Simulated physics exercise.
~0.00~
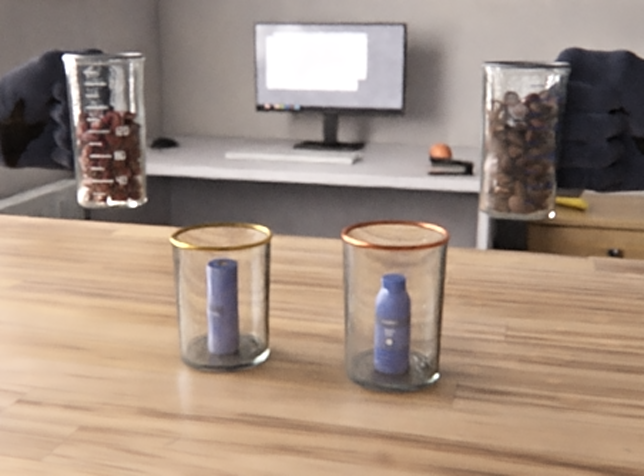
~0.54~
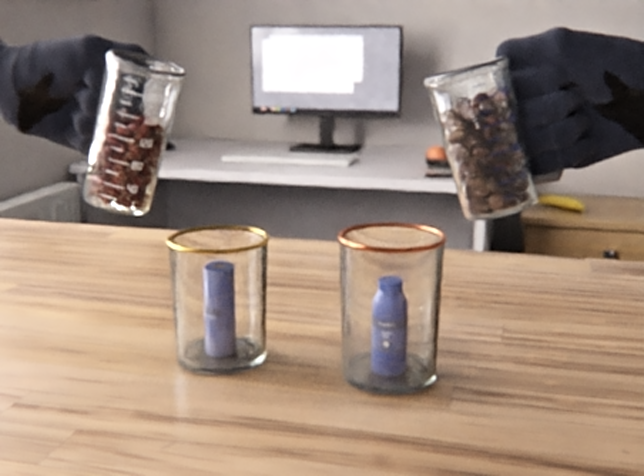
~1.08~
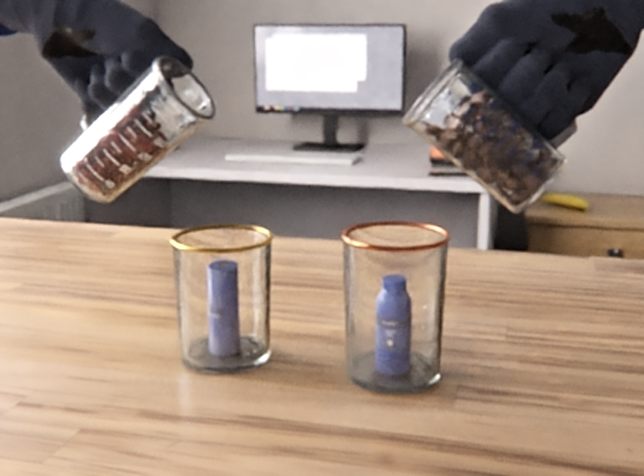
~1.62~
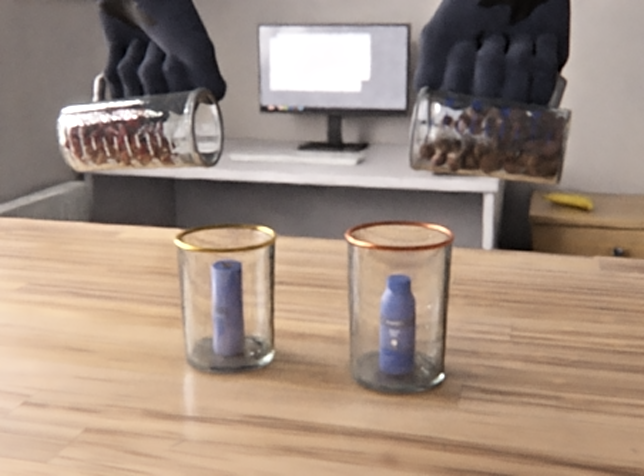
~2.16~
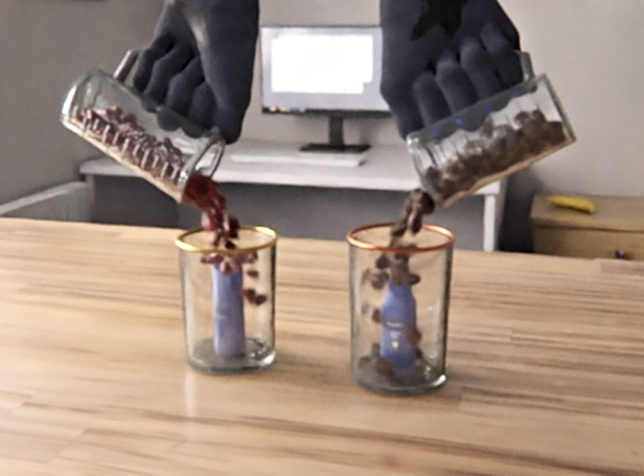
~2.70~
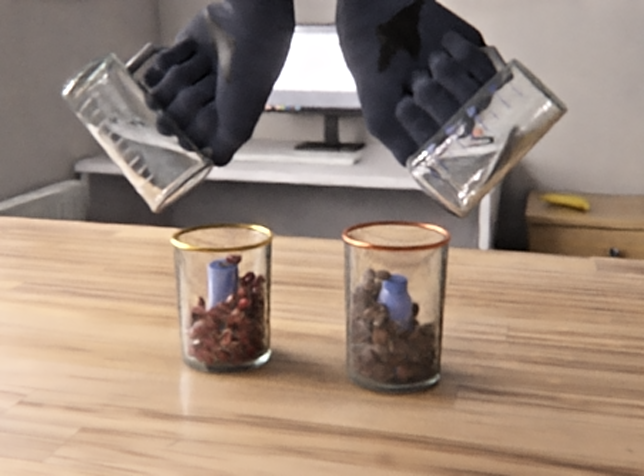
The clip opens on a wooden table with two clear glasses, one gold-rimmed and one copper-rimmed, each holding a small blue bottle-like object, while two dark-gloved hands hold up cups of small pieces, reddish on the left and brown on the right. The hands move inward and tilt the cups toward the middle. The cups tip further until they lie on their sides, with the pieces still inside. Then both mouths dip and the pieces tumble into the glasses around the objects. Finally the cups are empty, and the blue tops still show above the piles.
